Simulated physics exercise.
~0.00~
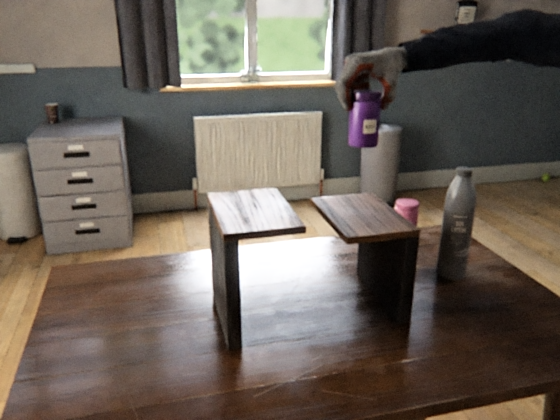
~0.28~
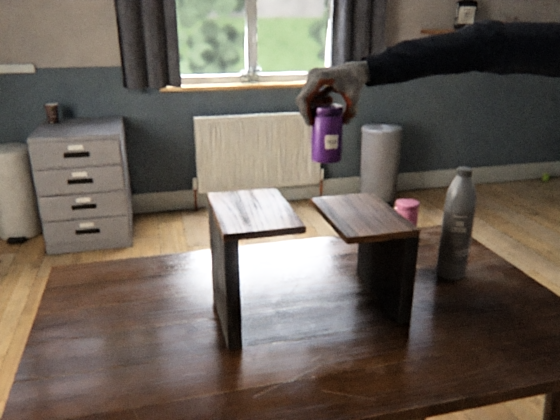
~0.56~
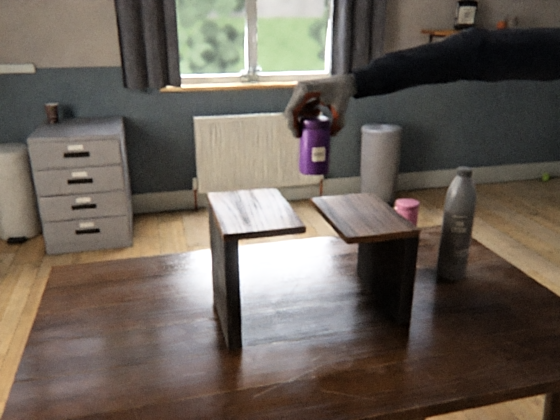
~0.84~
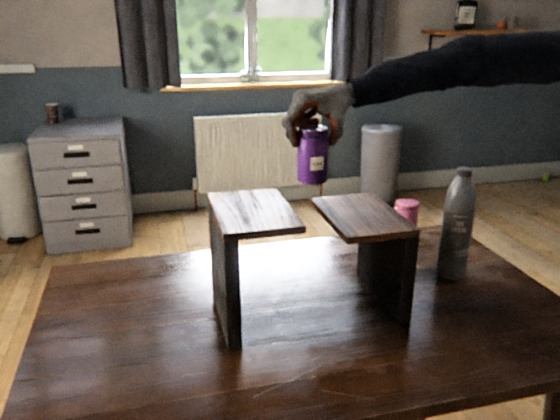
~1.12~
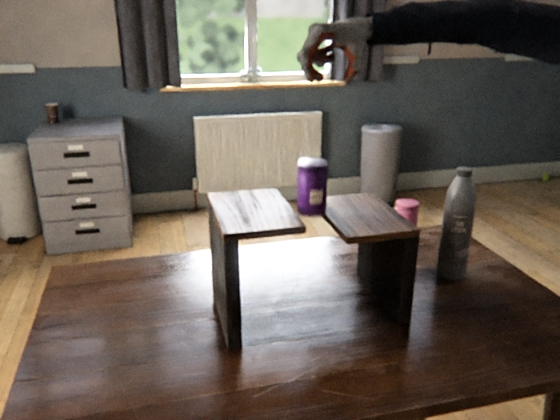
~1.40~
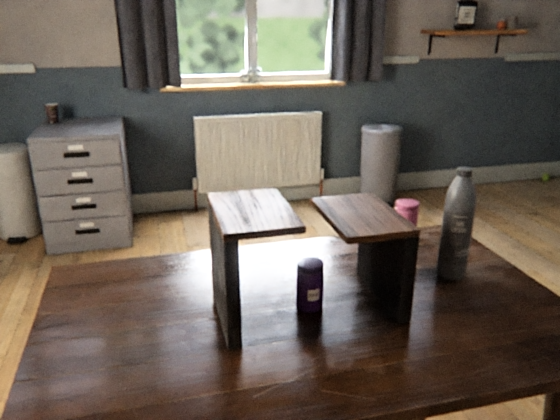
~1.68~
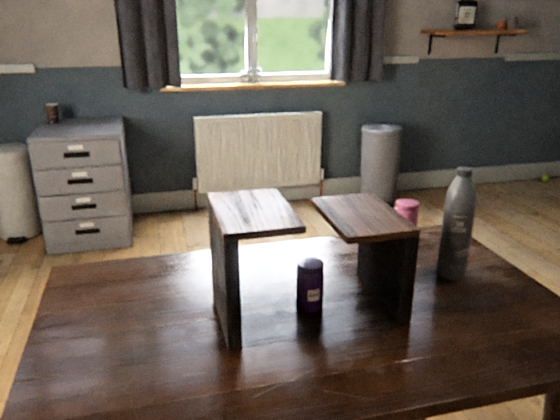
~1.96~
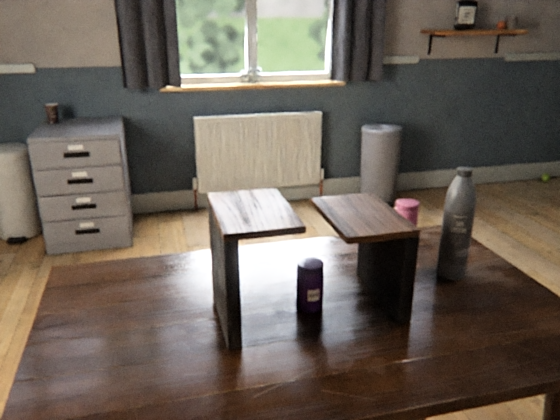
A purple jar hangs from a gloved hand that reaches in from the right above a dark wooden table, where two ledges stand with a gap between them. The hand carries the jar to the left and lowers it a little, bringing it over the gap. Then the fingers open and the hand draws back as the jar drops upright between the ledges. It passes down through the gap and reaches the tabletop, where it stands upright and still. The grey bottle and the pink jar on the right stay in place throughout.
